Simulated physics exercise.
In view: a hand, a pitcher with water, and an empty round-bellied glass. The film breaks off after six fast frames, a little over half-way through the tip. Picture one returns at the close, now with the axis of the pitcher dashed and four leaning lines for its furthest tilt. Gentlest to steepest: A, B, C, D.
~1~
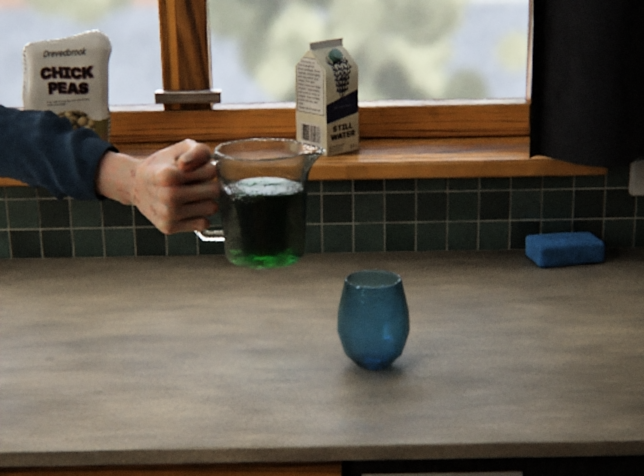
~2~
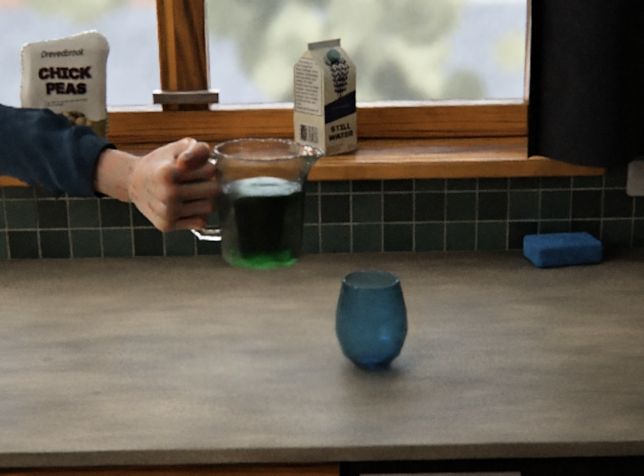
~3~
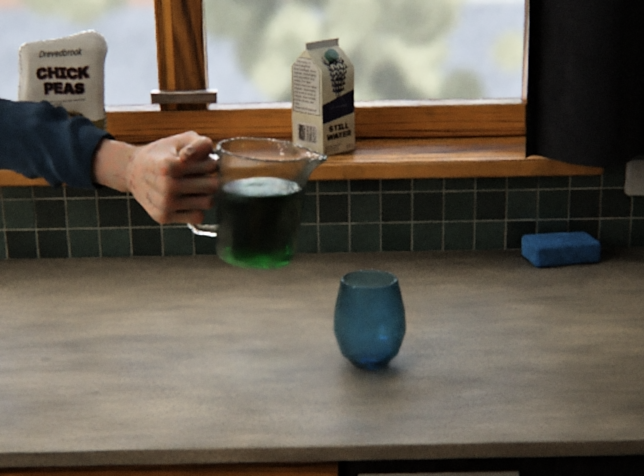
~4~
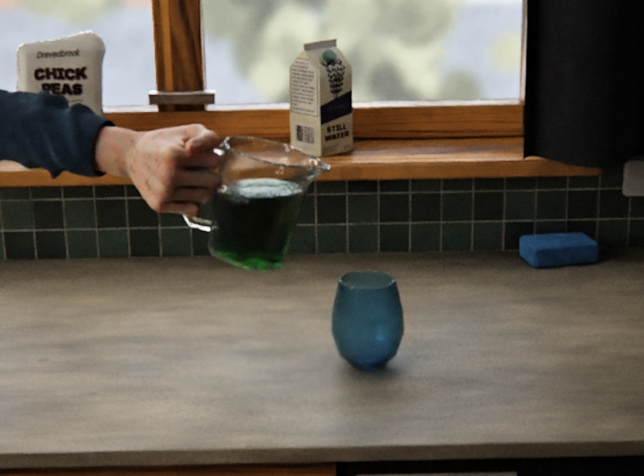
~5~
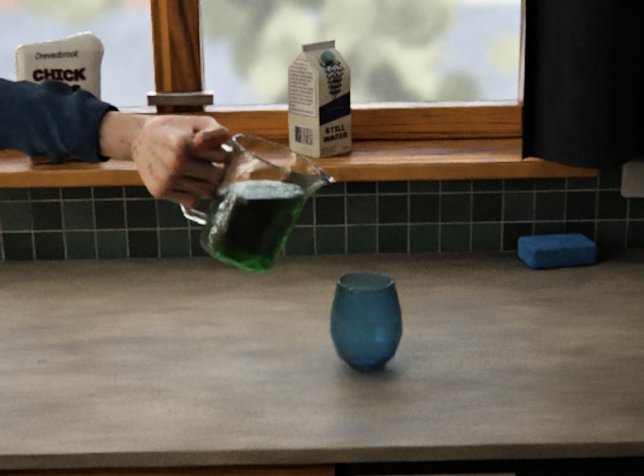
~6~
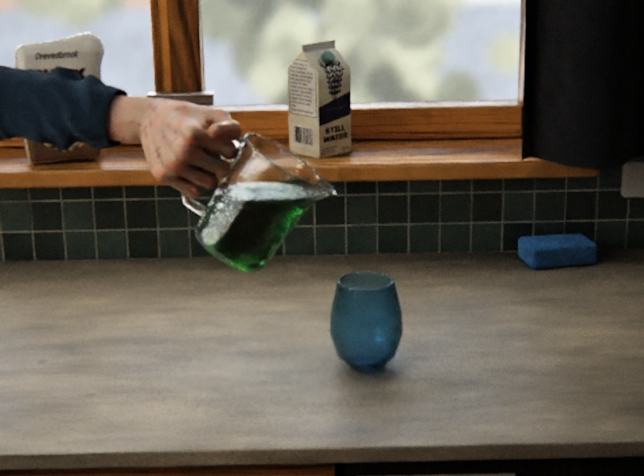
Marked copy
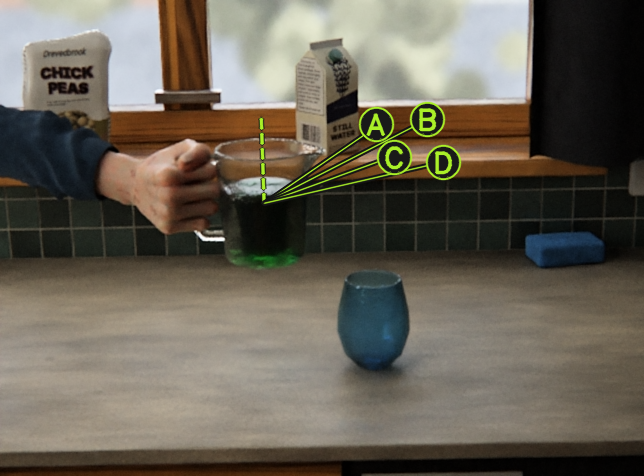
A hand holding a glass pitcher of green liquid gradually tilts it rightward above a blue glass.
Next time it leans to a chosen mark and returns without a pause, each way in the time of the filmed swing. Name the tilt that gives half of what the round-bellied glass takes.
B beats the others.
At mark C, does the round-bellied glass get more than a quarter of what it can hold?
Yes.
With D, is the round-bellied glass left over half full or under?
Over half.
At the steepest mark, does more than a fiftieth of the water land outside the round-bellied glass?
Yes.
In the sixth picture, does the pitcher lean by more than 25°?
Yes.
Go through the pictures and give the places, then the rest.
Upright, lip at (324, 150); rim of the round-bellied glass round (373, 278); nothing has left yet.
Upright, lip at (323, 153); nothing has left yet.
Tipped about 7°, lip at (326, 158); nothing has left yet.
Tipped about 14°, lip at (329, 167); nothing has left yet.
Tipped about 24°, lip at (333, 180); nothing has left yet.
Tipped about 33°, lip at (336, 193); nothing has left yet.
On the marked copy, A at (363, 135); B at (412, 127); C at (377, 161); D at (426, 165).
For mark A, the round-bellied glass ends with about 31 % of what it can hold.
For mark B, the round-bellied glass ends with about 49 % of what it can hold.
For mark C, the round-bellied glass ends with about 68 % of what it can hold; 4 % of the water is spilt.
For mark D, the round-bellied glass ends with about 77 % of what it can hold; 12 % of the water is spilt.
